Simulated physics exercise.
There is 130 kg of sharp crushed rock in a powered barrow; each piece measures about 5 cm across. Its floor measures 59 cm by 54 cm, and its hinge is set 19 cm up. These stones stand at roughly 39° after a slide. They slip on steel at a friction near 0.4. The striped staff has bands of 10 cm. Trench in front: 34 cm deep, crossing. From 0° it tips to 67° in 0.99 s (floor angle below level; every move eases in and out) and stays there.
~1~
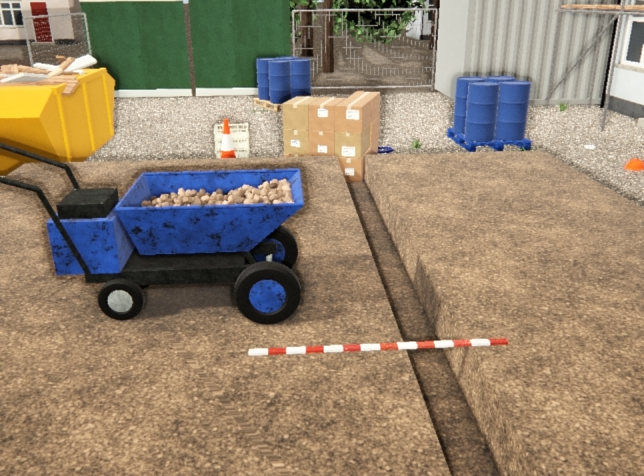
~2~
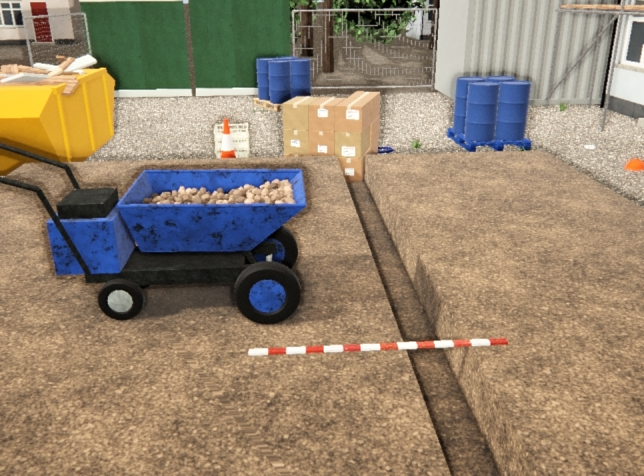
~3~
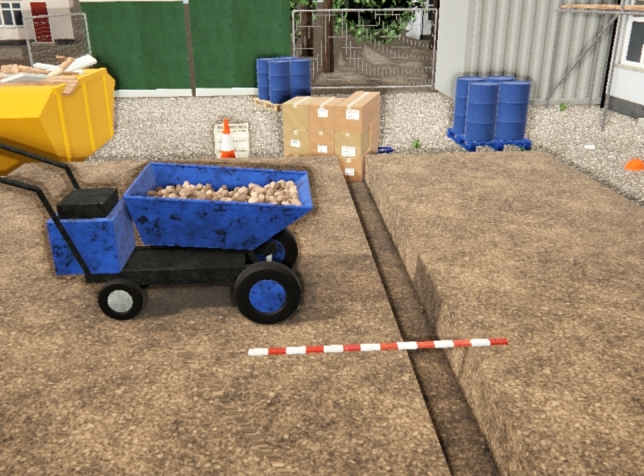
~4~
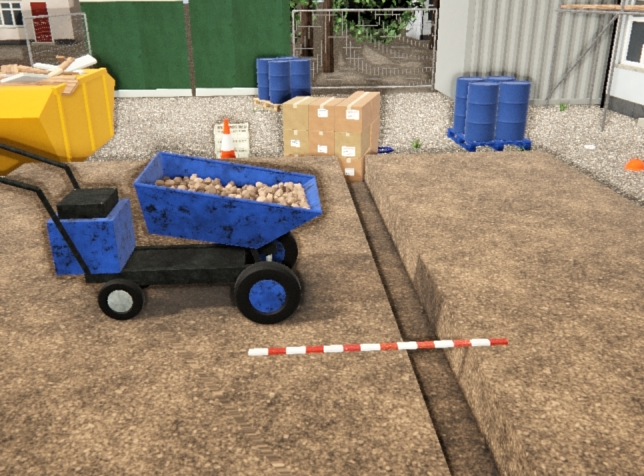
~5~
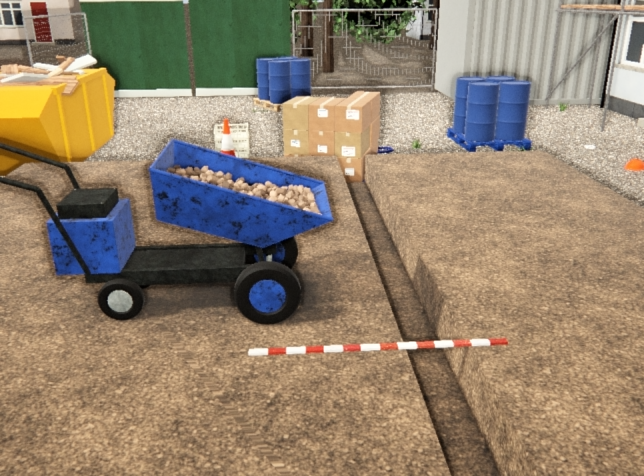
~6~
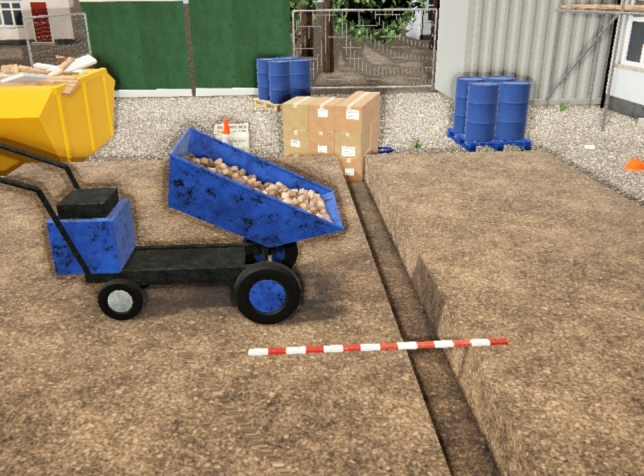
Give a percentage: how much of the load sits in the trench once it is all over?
93 %.
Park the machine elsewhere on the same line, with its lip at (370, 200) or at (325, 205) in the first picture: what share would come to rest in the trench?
Result: Close to 45 then close to 100 per cent.
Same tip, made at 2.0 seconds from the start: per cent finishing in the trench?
I'd put it at some 90 in a hundred.
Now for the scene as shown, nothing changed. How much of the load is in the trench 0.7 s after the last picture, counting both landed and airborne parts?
Close to 15 per cent at that time.
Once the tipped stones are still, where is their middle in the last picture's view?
The resting stones are centred at roughly (409, 324).
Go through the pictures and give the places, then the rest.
The tray is at 0°, its lip at (304, 204); the top of the load is at (276, 188), in the first picture.
The tray is at 1°, its lip at (306, 205); the top of the load is at (264, 188), in the second picture.
Lip at (312, 208), floor tilted 5°, highest stones at (220, 189), in the third picture.
The tray is at 11°, its lip at (322, 213); the top of the load is at (190, 184), in the fourth picture.
The tray is at 18°, its lip at (333, 220); the top of the load is at (179, 173), in the fifth picture.
Lip at (343, 229), floor tilted 26°, highest stones at (193, 162), in the sixth picture.
Then, 0.3 s after the last picture the floor is at 56°, 100 % in the tray; the foremost stones are at (357, 252).
Then, 0.7 s after the last picture the floor is at 67°, 72 % in the tray, 12 % short of the trench, 16 % in the trench; the foremost stones are at (417, 316).
Then, 1.0 s after the last picture the floor is at 67°, 23 % in the tray, 10 % short of the trench, 67 % in the trench; the foremost stones are at (435, 319).
Then, 3.0 s after the last picture the floor is at 67°, 0 % in the tray, 7 % short of the trench, 93 % in the trench; the foremost stones are at (438, 327).
